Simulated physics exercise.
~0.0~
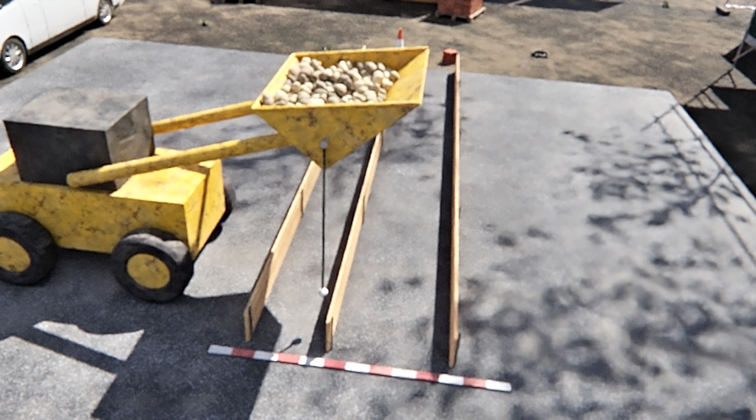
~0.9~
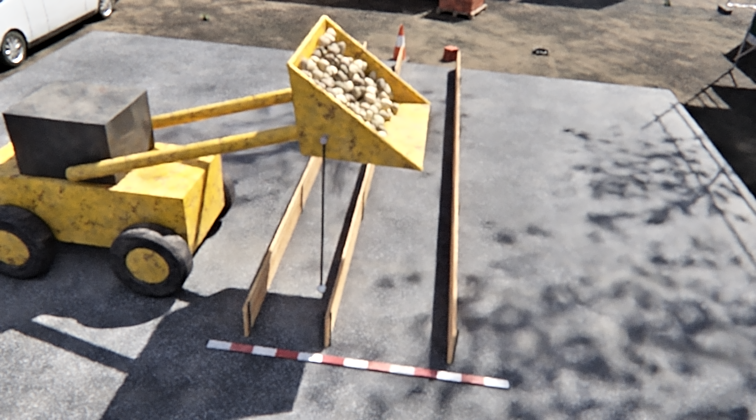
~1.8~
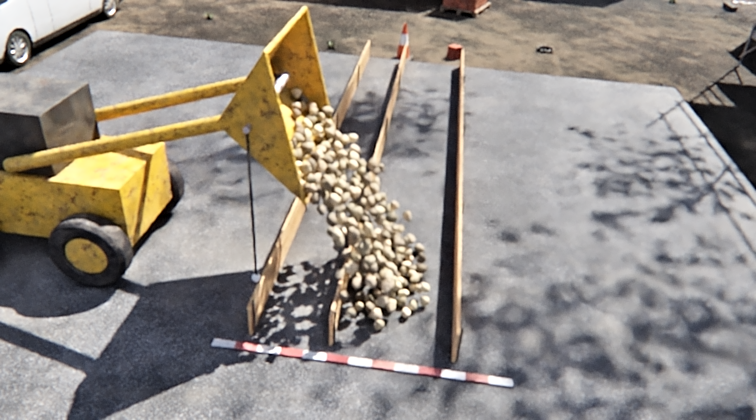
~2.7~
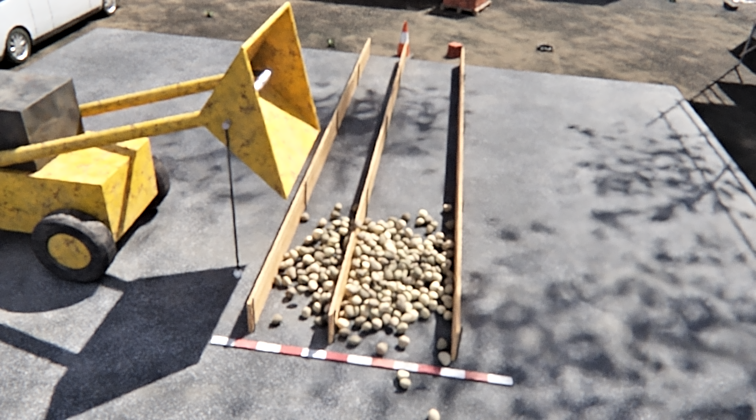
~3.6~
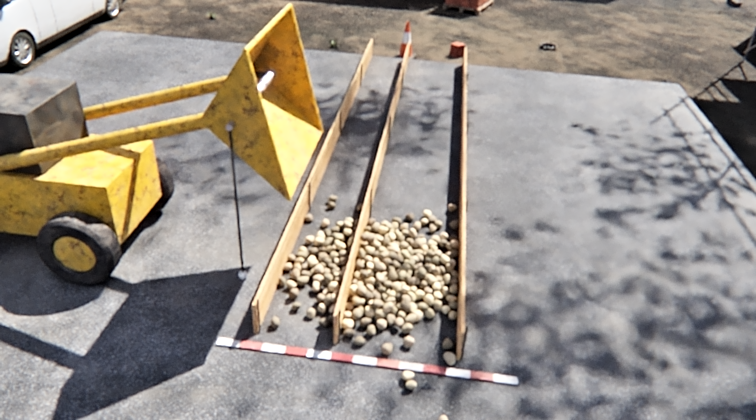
A yellow loader with a dark box on its back stands at the left of a sunlit grey paved yard, seen from above, its raised bucket heaped with pale rounded stones. Three upright wooden boards run away from the viewer, forming two bays behind a red and white striped strip. The bucket tips to the right, holding most of its load at first. It tilts further as the loader backs left, and the stones pour down across the boards. They settle in both bays, more in the right one, with a few strays near the strip, and the emptied bucket stays tipped and still.
